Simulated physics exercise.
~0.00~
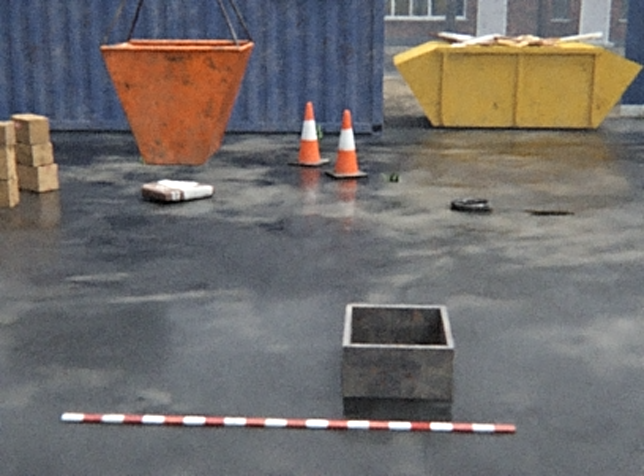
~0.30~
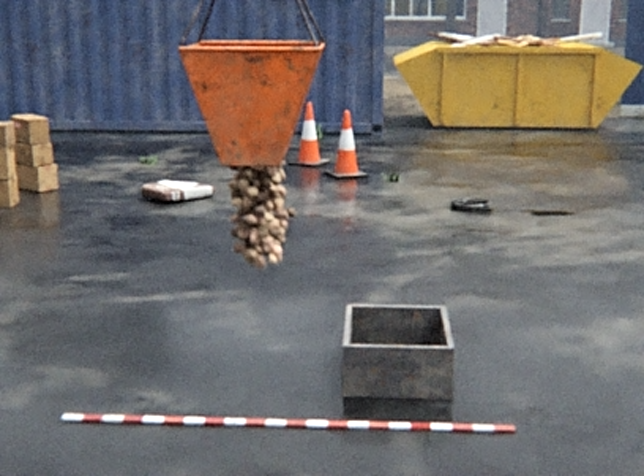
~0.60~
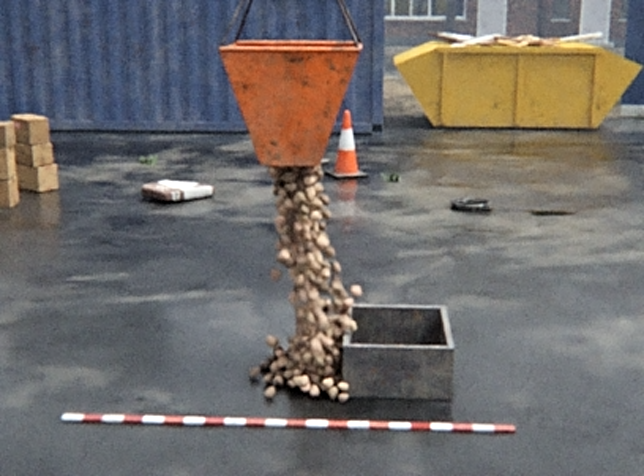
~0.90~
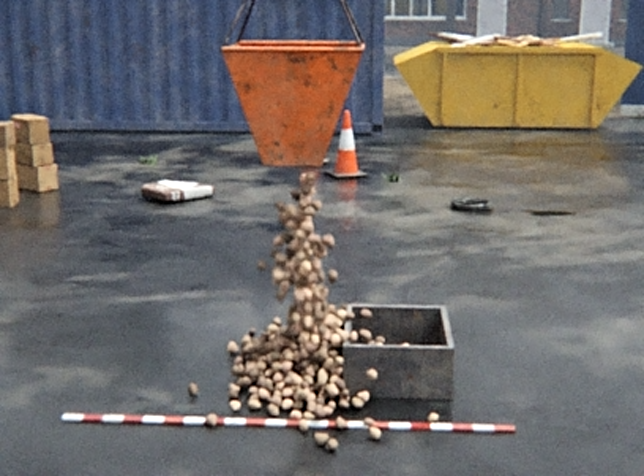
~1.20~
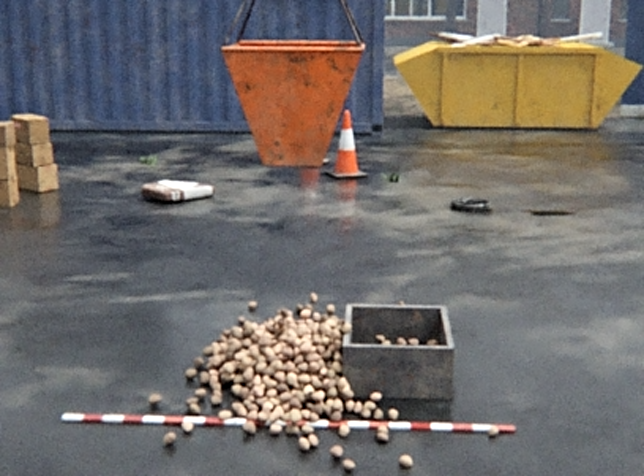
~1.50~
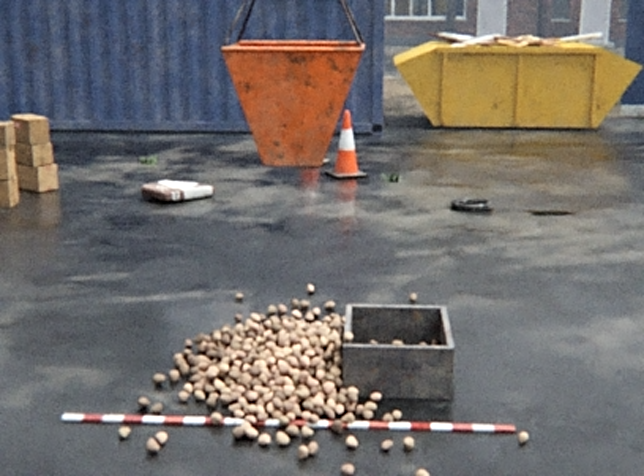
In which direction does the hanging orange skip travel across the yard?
The hanging orange skip moves to the right, and then it stays in place as the last of the stones fall.
